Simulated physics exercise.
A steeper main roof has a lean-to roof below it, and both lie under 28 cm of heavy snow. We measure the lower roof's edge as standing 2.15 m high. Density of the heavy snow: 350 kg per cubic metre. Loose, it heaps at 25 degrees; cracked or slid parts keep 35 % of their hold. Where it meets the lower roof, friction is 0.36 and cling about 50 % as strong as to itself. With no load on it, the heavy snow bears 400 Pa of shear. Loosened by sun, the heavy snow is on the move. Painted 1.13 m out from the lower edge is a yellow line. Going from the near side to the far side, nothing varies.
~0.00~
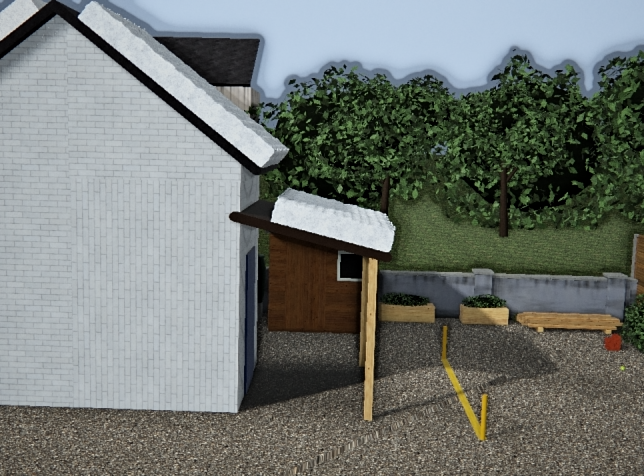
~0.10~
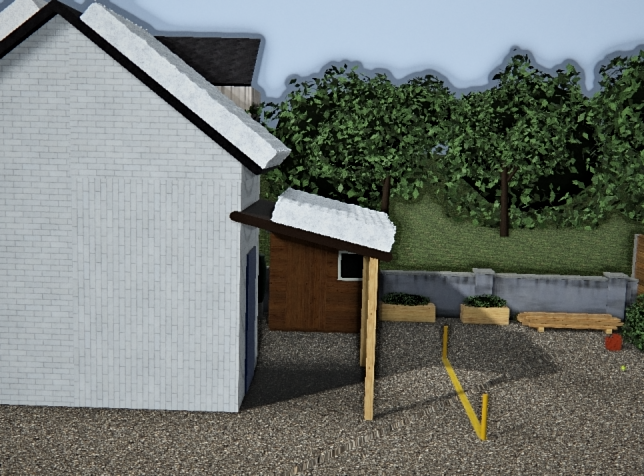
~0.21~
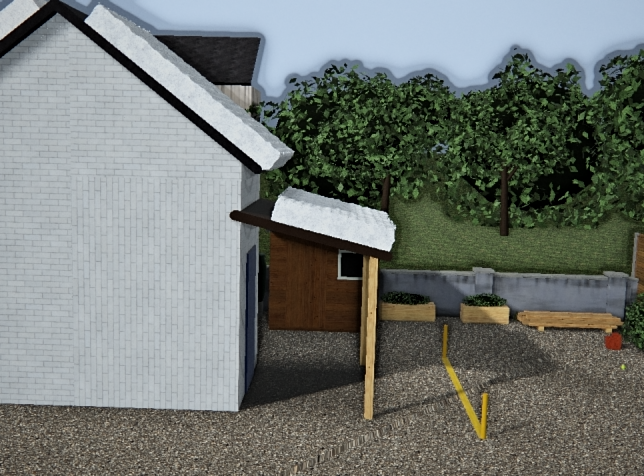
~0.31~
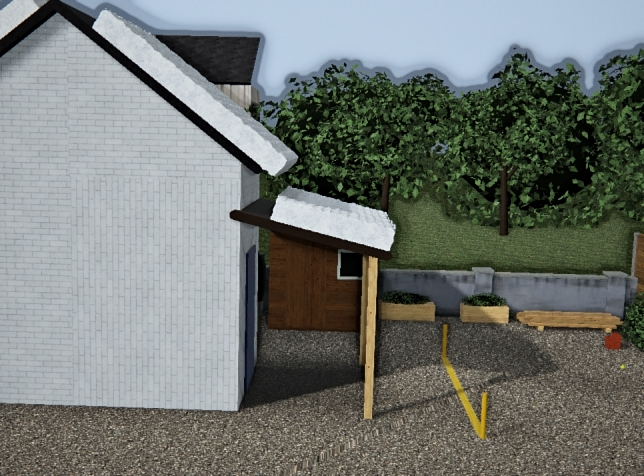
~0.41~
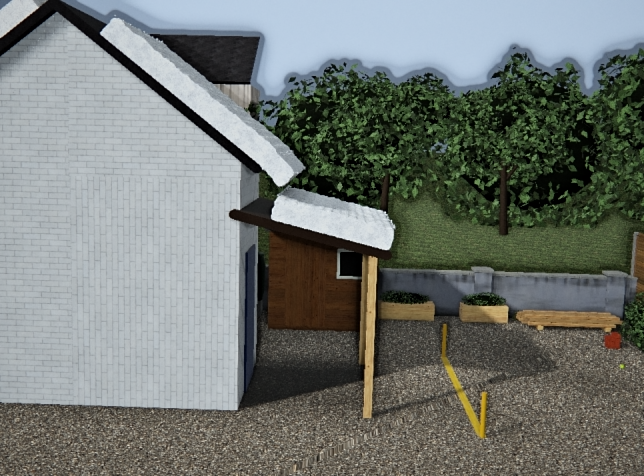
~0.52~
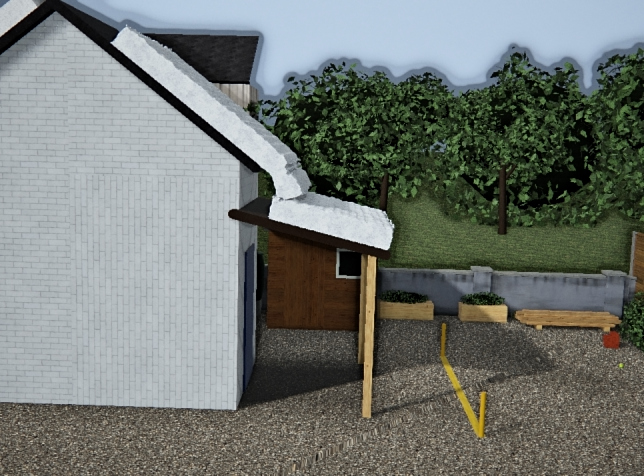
Thick snow sliding down the steep roof of a white brick building, extending past its edge and bending above a snow-covered lean-to.
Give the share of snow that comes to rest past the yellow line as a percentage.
Roughly 41 percent.
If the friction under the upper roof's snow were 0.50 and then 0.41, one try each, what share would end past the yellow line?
Respectively 20 percent and 25 percent.
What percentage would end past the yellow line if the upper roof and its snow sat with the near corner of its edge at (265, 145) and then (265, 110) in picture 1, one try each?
In that order: 55 %, 55 %.
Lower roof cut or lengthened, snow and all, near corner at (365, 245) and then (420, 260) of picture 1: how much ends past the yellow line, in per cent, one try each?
First 45 per cent, second 35 per cent.
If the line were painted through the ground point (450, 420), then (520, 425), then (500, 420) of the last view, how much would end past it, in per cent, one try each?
First try 50 per cent, second 25 per cent, third 35 per cent.
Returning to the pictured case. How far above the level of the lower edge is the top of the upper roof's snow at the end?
Roughly 0.6 m.
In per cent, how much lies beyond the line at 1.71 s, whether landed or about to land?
3 percent.
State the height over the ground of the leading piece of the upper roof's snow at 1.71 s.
I'd say around 1.0 metres.
After 1.06 s, none is below the lower edge and 0 % is past the line.
After 1.71 s, 27 % is below the lower edge and 3 % is past the line.
After 2.35 s, 64 % is below the lower edge and 37 % is past the line.
After 3.00 s, 68 % is below the lower edge and 41 % is past the line.
After 3.40 s, at the end, 68 % is below the lower edge and 41 % is past the line.
